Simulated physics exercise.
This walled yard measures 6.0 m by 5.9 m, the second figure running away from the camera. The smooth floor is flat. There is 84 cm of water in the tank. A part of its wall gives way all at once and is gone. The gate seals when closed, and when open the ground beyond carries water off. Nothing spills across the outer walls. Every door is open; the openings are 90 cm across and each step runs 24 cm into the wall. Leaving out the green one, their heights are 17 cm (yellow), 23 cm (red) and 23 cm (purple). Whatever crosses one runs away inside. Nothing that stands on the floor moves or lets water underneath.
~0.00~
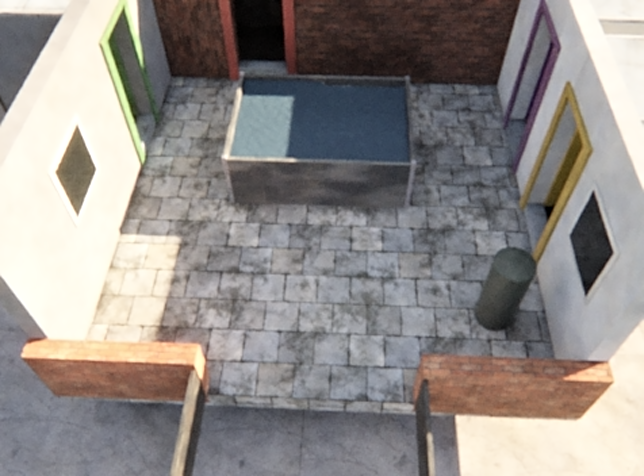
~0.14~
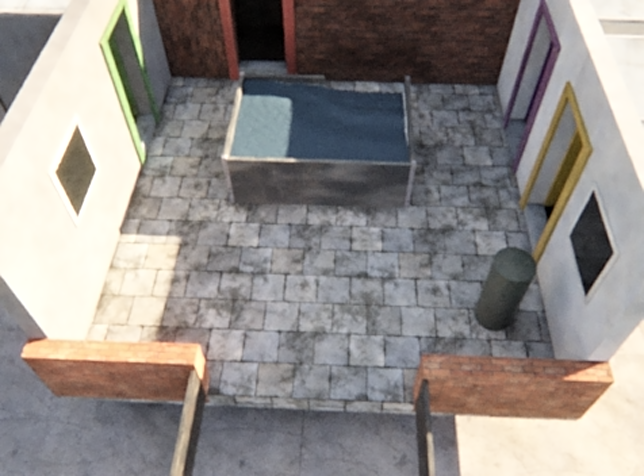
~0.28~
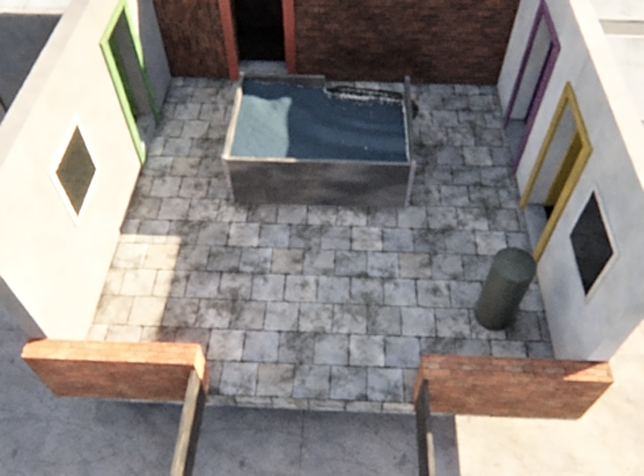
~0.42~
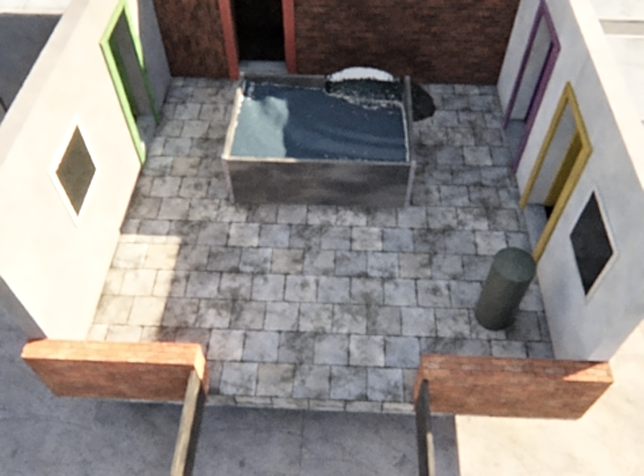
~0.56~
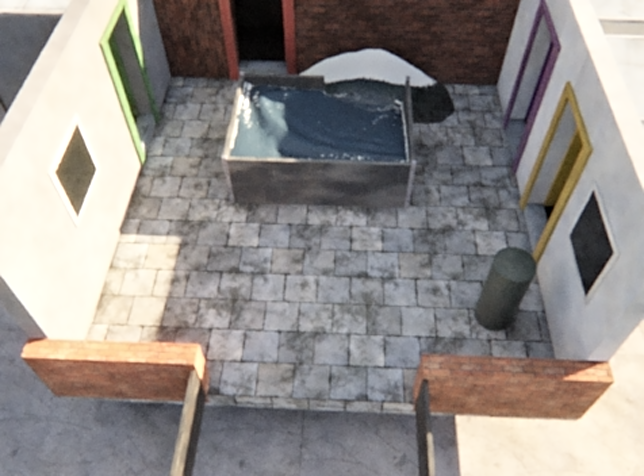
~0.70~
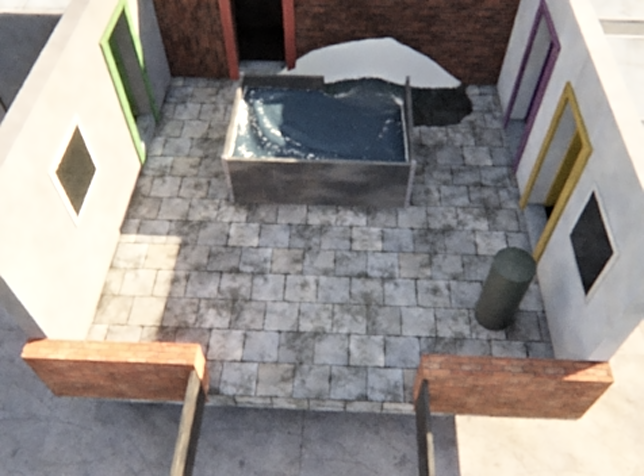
Water in a rectangular tank inside a walled yard begins to slosh and ripple, then pours out over the far side, spreading across the paving behind it toward the right while the level inside drops slightly.
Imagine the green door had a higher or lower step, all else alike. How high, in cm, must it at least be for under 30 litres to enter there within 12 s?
About 14.5 cm.
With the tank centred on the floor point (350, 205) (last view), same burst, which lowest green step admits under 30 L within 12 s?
Some 14.0 cm.
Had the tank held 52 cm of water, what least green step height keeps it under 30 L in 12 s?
About 7.5 cm.
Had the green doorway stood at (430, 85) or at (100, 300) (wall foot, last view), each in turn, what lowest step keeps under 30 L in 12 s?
About 34 and 8.5 cm.
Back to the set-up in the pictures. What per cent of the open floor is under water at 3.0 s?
Some 60 per cent of it.
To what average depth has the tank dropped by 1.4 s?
Roughly 56 cm on average.
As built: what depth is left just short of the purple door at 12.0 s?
Some 6.5 cm.
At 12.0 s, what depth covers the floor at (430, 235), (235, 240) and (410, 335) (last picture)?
Roughly 9, 5 and 8 cm, in turn.
After 1.4 s water covers 20 % of the floor, deepest (66 cm) near (496, 90); it has not reached the green door.
After 3.0 s water covers 60 % of the floor, deepest (42 cm) near (486, 90); 19 cm at the green door, 1 litre in over its 22 cm step.
After 12.0 s water covers 95 % of the floor, deepest (14 cm) near (76, 370); 7 cm at the green door, 3 litres in over its 22 cm step.
At the green door as built, the water arrived by 1.8 s and peaked near 21 cm at 2.2 s.
With a step of 12 cm, 55 litres would have come in within the 12 s; with 16.5 cm, 19 litres. So under 30 litres takes about 14.5 cm.
